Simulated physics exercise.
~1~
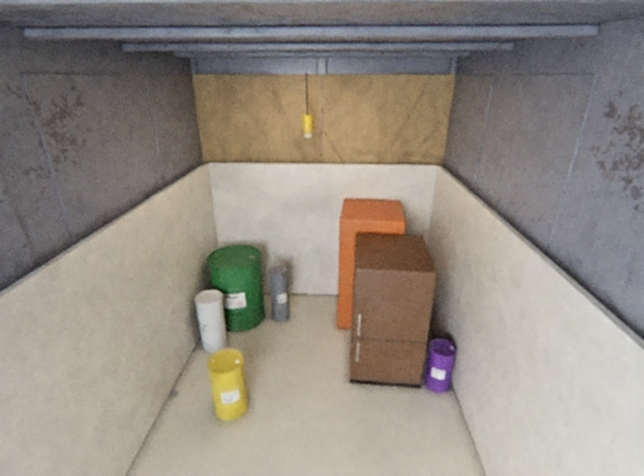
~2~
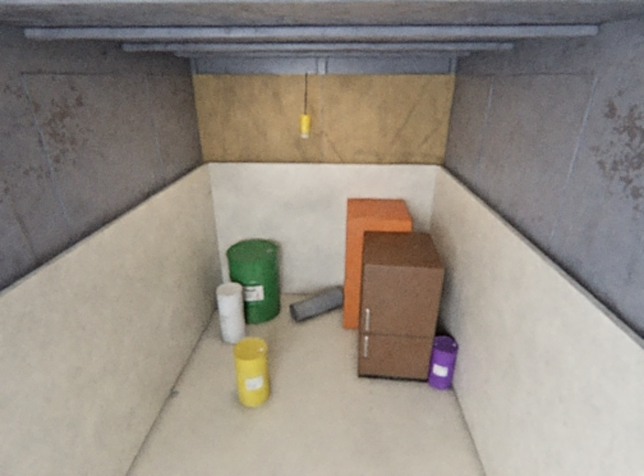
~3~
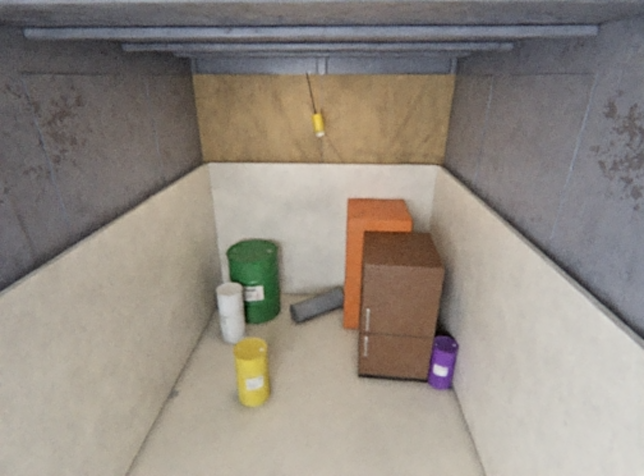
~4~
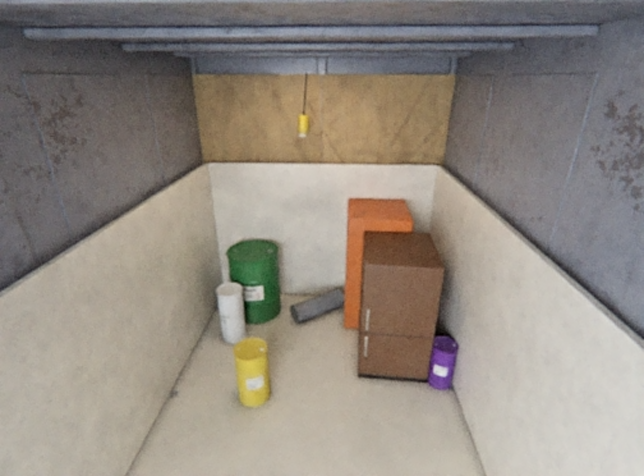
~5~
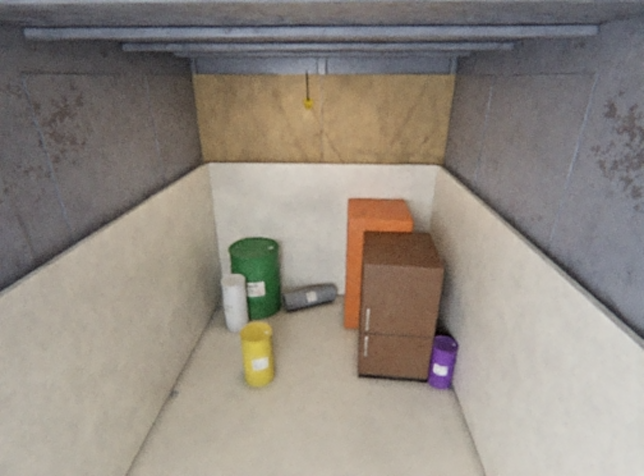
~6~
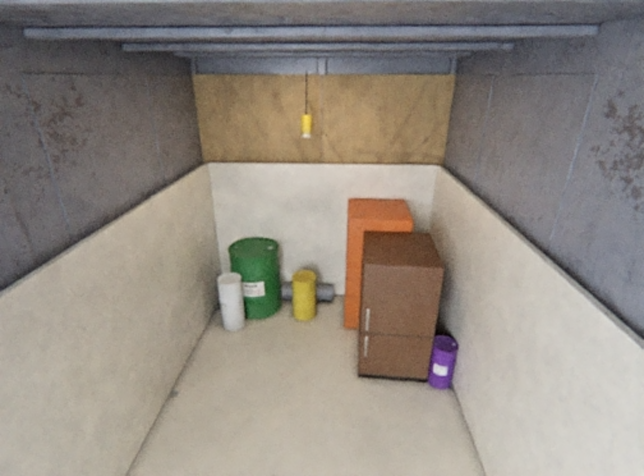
A grey canister toppled onto its side as the barrels in the van shifted right and the hanging lamp swung, then the yellow canister slid towards the back wall, ending upright in front of the fallen grey one.
